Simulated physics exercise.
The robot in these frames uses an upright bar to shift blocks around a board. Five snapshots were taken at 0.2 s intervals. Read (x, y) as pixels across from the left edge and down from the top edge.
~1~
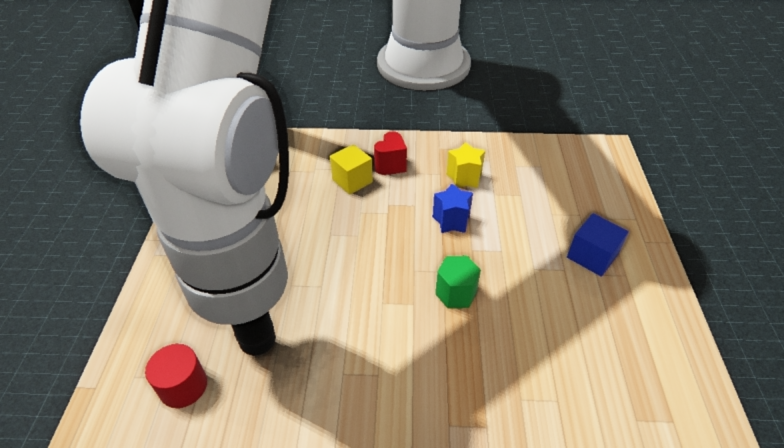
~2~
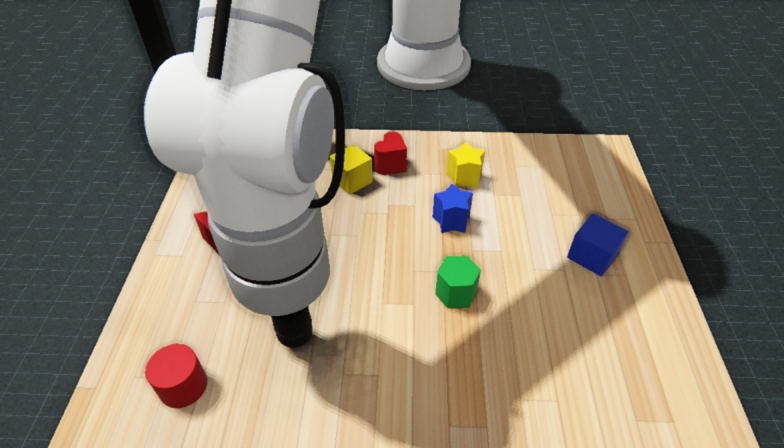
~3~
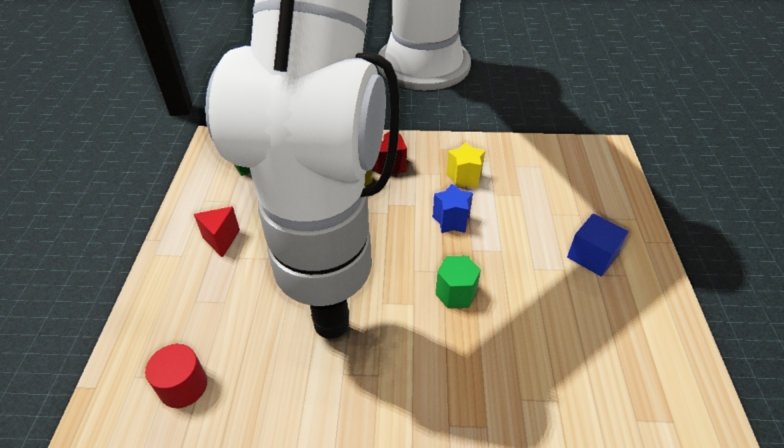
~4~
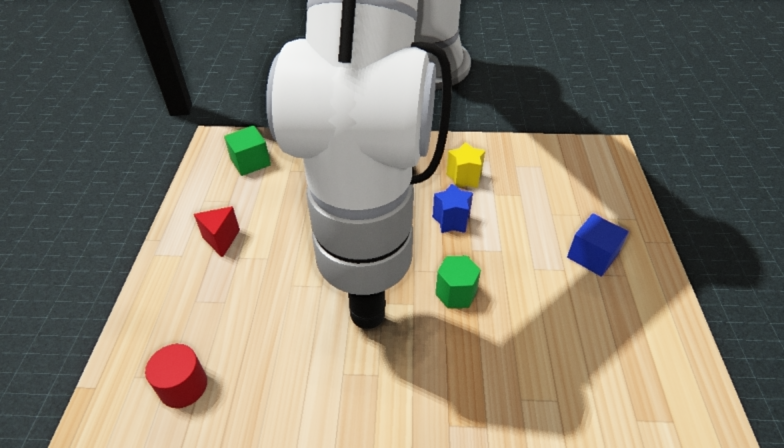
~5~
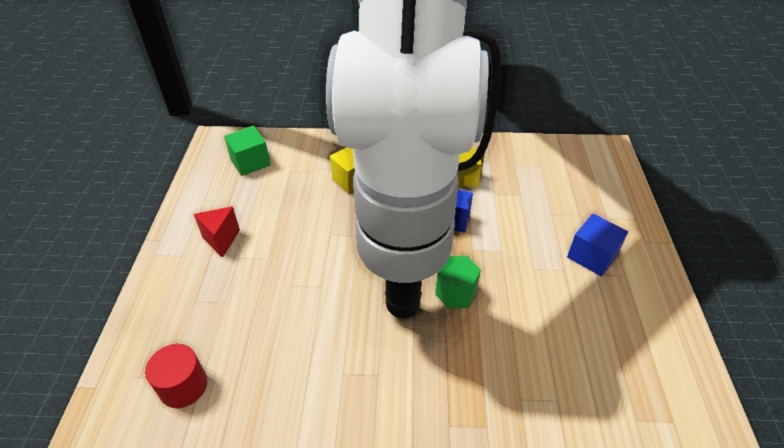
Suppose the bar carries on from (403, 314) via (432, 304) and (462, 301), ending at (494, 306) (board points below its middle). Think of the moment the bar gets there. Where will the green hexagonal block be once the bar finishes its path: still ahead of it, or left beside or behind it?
My answer is that the green hexagonal block has slipped off.
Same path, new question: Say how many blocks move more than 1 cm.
I'd put the number at one.
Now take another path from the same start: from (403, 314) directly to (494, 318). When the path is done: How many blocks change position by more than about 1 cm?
Moved: 1.
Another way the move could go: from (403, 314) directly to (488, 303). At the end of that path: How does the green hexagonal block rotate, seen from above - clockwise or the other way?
From above, it looks like the green hexagonal block goes counterclockwise.
The first path, step by step. Halfway along, bar (449, 292); green hexagonal block (482, 264).
At the end, bar (496, 297); green hexagonal block (511, 257), turned 35° anticlockwise.
